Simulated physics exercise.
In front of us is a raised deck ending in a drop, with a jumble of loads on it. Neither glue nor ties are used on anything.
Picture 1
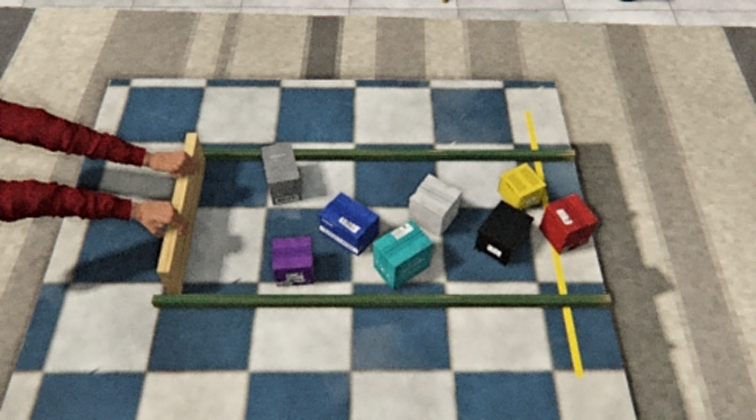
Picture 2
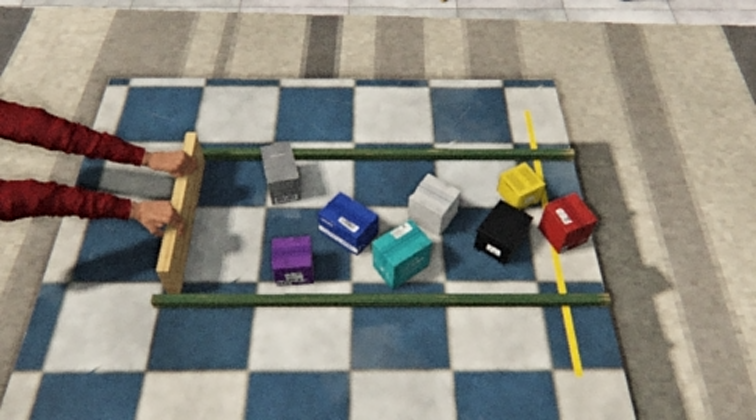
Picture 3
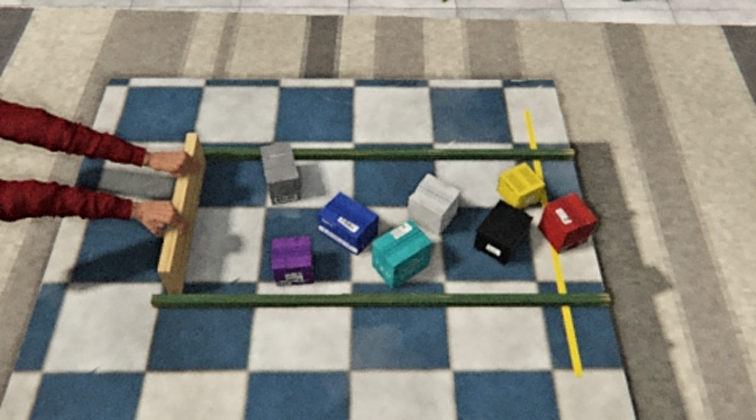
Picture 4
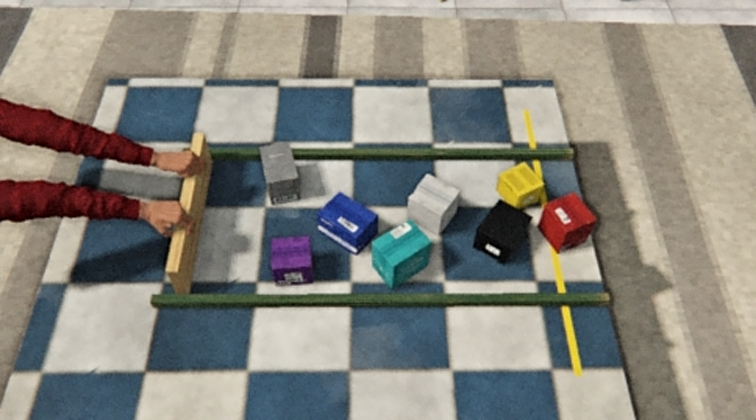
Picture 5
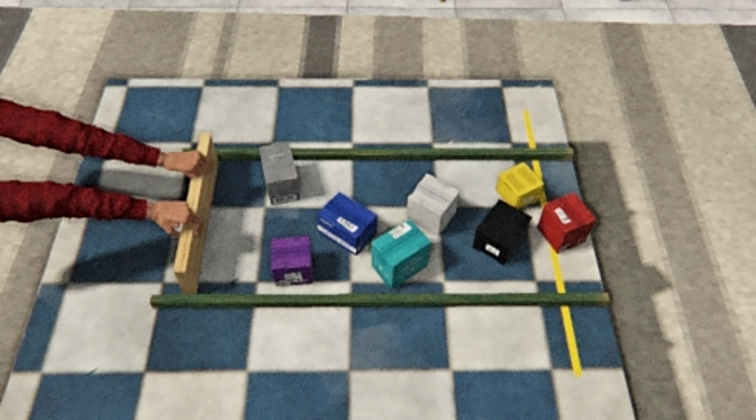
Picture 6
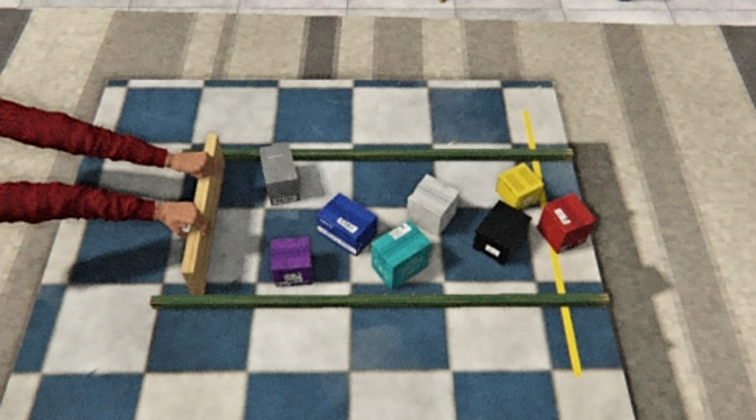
A blue-and-white checkered surface lies on a striped floor, seen from above at a steady angle. Grey, purple, blue, turquoise, white, black, yellow and red boxes sit scattered from left to right between two green rails, the red one by a yellow line at the right. Two red-sleeved arms hold a wooden plank at the left, at first still, then slide it slightly rightward, while the boxes stay practically unmoved.
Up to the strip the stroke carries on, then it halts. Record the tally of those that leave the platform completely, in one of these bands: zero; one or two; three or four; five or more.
Tally: Five or more.
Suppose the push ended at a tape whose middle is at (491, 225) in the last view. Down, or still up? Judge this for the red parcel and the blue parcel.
Per object: Red parcel goes; blue parcel stays.
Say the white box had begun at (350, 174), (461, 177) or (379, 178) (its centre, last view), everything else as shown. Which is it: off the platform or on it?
Spot by spot: It ends up off; it ends up off; it ends up off.
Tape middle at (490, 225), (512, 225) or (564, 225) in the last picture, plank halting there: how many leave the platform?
In order, the counts are 1, 2 and 6.
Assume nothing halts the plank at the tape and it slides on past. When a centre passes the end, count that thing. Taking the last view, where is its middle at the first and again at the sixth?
First: Around (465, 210). Next: Around (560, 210).
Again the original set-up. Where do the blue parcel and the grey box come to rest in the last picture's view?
Final spots - blue parcel (583, 226), grey box (558, 175).
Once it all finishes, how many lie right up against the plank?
Count: 3.
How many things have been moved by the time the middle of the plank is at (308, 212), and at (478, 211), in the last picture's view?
Tally at point one: 2; at point two: 8.
Early on, none off yet; red parcel at rest near (565, 224); yellow tote at rest near (519, 188); black tote at rest near (502, 233).
A while later, none off yet; red parcel at rest near (565, 224); yellow tote at rest near (519, 188); black tote moving near (505, 232).
Further along, none off yet; red parcel leaning a little near (612, 231); yellow tote travelled about its own width near (543, 178); black tote travelled about its own width near (568, 228).
Finally, the number that fall off is five or more; lost, turquoise parcel, white box, black tote, yellow tote and red parcel.
